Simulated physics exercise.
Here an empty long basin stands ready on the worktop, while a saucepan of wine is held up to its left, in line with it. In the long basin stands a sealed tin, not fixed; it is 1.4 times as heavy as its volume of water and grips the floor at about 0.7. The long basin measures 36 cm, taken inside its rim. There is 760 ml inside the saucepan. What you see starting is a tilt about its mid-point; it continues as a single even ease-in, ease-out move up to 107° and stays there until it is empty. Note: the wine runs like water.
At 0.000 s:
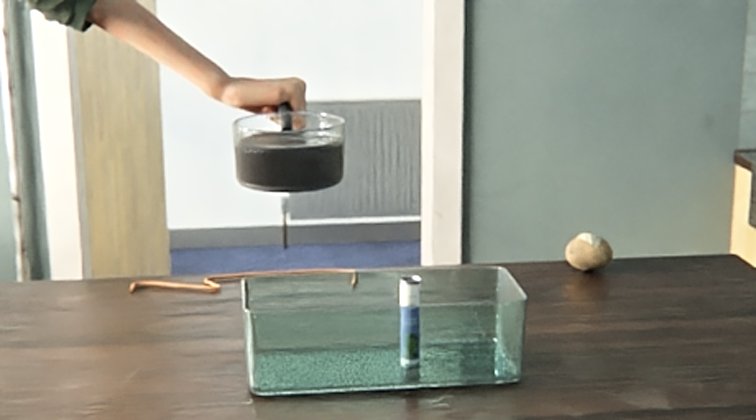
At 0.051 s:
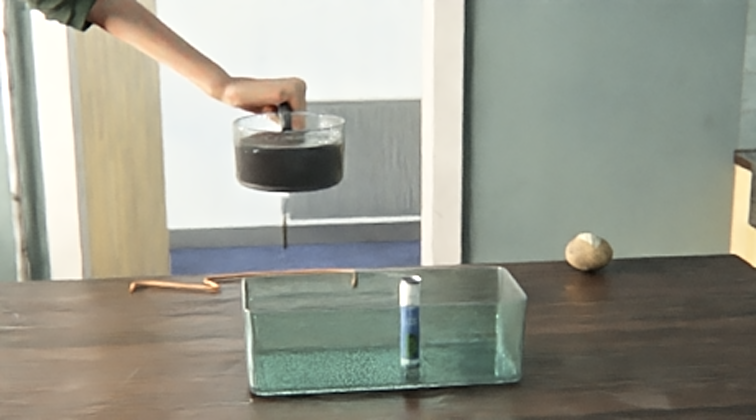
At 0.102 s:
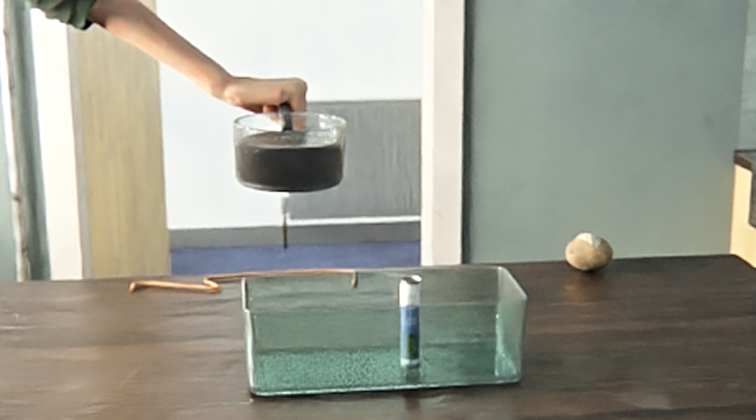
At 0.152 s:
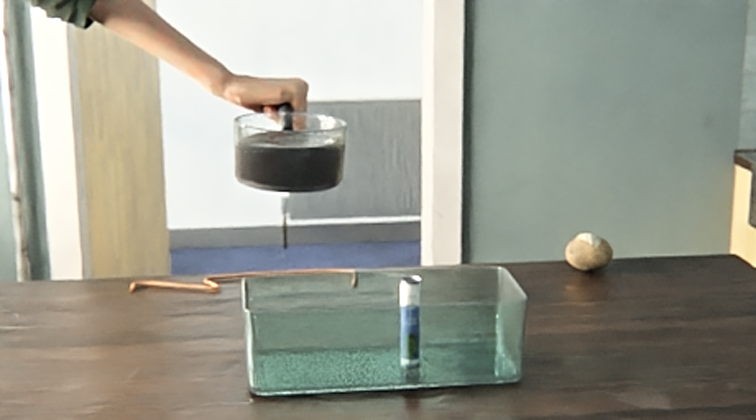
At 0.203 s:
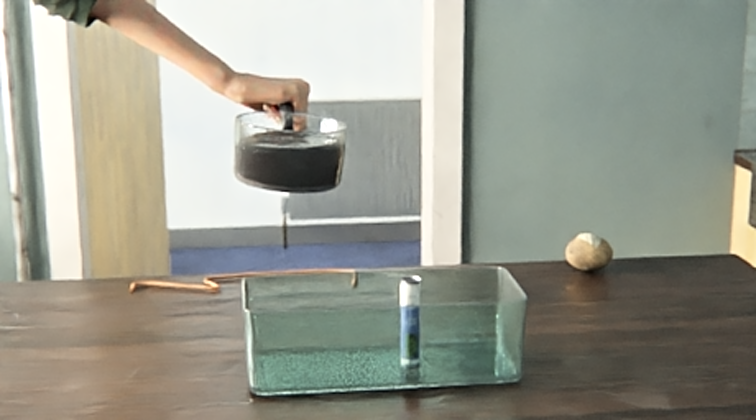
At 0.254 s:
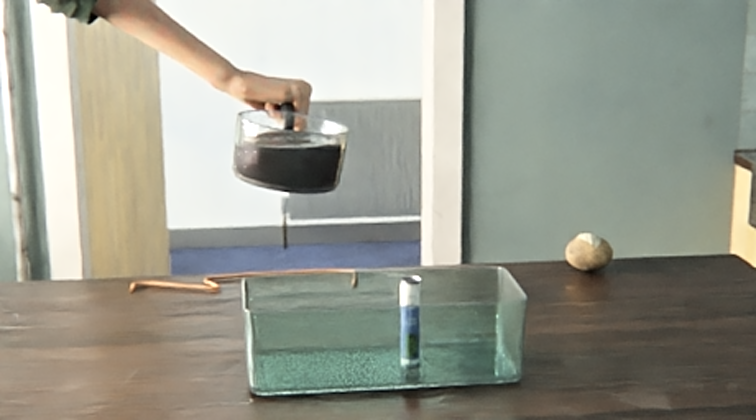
In this clip, a hand holds a clear saucepan of dark liquid above a table with a glass basin, a small tin, a copper-coloured rod and a round stone, then slowly tilts the saucepan slightly to the right.
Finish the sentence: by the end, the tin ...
By the end, the tin is still upright.
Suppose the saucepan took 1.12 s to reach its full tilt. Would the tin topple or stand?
In that case the tin does not tip.
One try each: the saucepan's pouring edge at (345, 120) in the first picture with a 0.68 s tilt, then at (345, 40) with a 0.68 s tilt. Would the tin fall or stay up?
Run one: It tumbles. Run two: It tumbles.
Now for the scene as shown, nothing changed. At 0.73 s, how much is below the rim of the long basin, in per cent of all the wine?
Roughly 3 percent of it.
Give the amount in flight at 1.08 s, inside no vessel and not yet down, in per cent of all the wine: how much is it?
Around 18 percent of the liquid.
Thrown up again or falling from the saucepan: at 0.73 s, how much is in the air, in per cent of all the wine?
About 26 per cent.
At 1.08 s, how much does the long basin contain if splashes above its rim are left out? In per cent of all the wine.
Roughly 68 per cent.
Then, 0.73 s in, the tilt is 61° and 71 per cent is still to pour; the tin stands where it began.
Then, 1.08 s in, the tilt is 97° and 14 per cent is still to pour; the tin stands where it began.
Then, 1.45 s in, the tilt is 107° and 0 per cent is still to pour; the tin stands where it began.
Then, 1.85 s in, the tilt is 107° and 0 per cent is still to pour; the tin stands where it began.
Finally, the tin stands where it began.
